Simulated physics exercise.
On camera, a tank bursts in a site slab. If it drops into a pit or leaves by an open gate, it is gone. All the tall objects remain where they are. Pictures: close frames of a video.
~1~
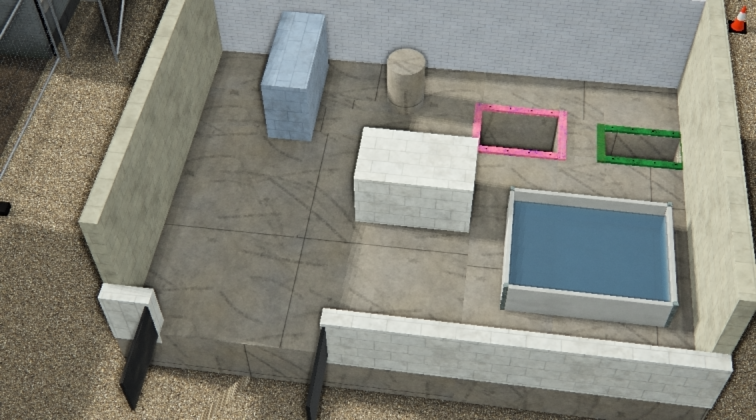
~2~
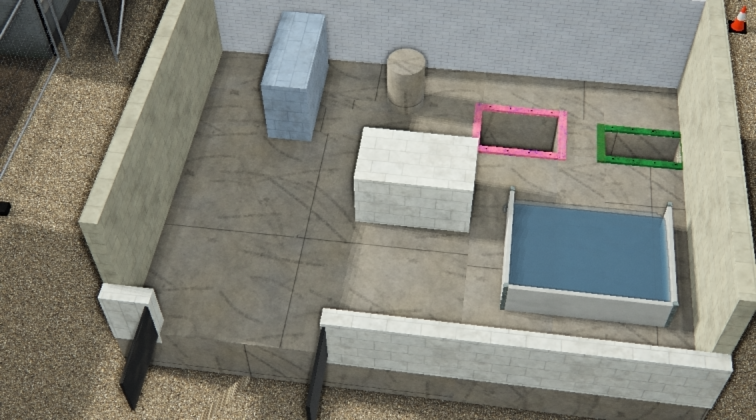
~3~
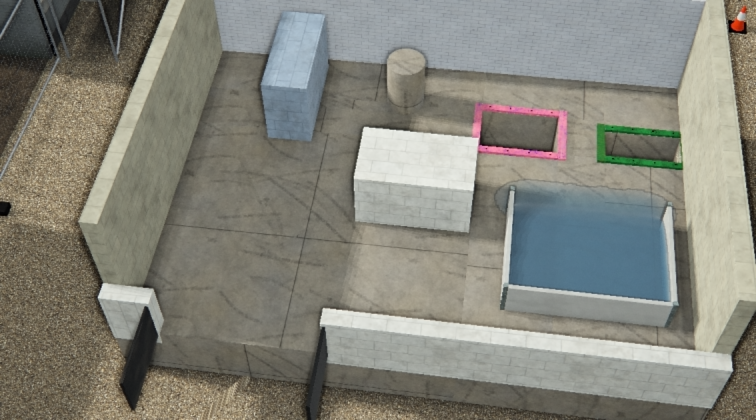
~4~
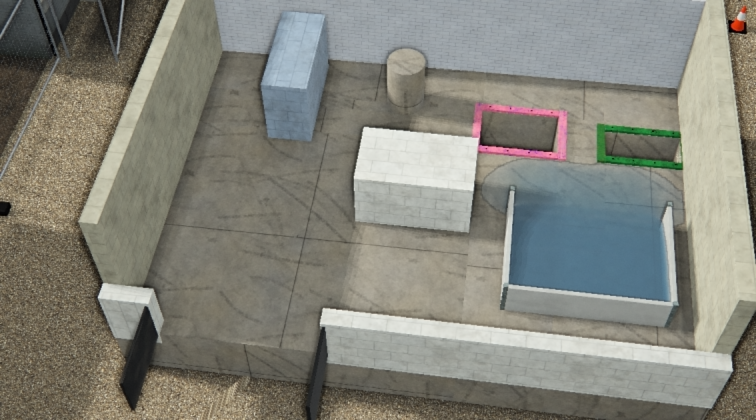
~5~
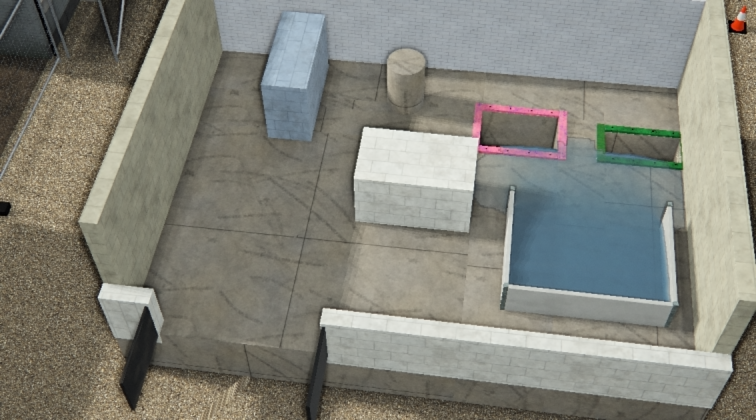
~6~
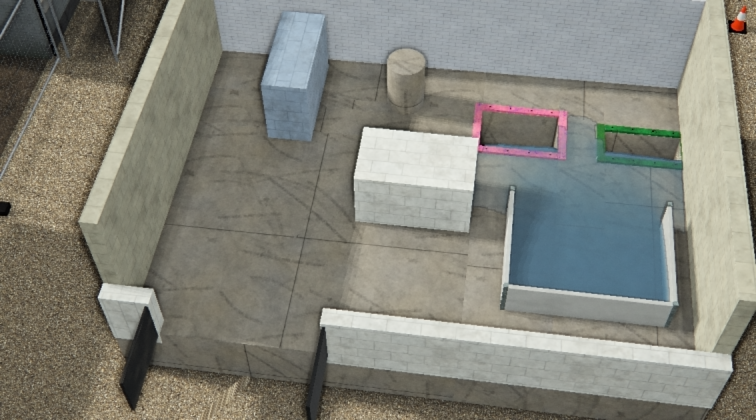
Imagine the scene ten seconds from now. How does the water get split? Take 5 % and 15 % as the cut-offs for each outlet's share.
In the end, the gate ends up with less than 5 %, the green pit ends up with more than 15 %, the pink pit ends up with more than 15 %.
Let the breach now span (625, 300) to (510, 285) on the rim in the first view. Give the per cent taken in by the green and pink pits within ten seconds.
Green: 8 percent; pink: 0 percent.
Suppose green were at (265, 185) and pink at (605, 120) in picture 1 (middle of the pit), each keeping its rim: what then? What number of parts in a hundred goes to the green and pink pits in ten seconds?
The green pit takes 2 per cent, and the pink pit takes 30 per cent.
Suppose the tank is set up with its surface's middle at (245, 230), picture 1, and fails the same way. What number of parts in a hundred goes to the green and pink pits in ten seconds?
Tally in per cent - green pit 2; pink pit 4.
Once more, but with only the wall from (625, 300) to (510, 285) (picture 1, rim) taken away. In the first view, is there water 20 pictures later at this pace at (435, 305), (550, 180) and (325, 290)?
Taking them in order, I'd say swamped, not reached and swamped.
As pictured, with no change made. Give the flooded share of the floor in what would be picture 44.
I reckon 45 per cent or so.
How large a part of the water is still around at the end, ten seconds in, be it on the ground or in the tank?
Around 52 in a hundred.
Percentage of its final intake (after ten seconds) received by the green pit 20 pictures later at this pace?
Roughly 85 per cent.
A moment on, water covers 15 % of the floor; the gate 0 %, the green pit 8 %, the pink pit 7 %.
Next, water covers 25 % of the floor; the gate 0 %, the green pit 16 %, the pink pit 15 %.
Then, water covers 35 % of the floor; the gate 0 %, the green pit 22 %, the pink pit 21 %.
Later, water covers 45 % of the floor; the gate 0 %, the green pit 26 %, the pink pit 23 %.
In the end, water covers 65 % of the floor; the gate 0 %, the green pit 26 %, the pink pit 23 %.
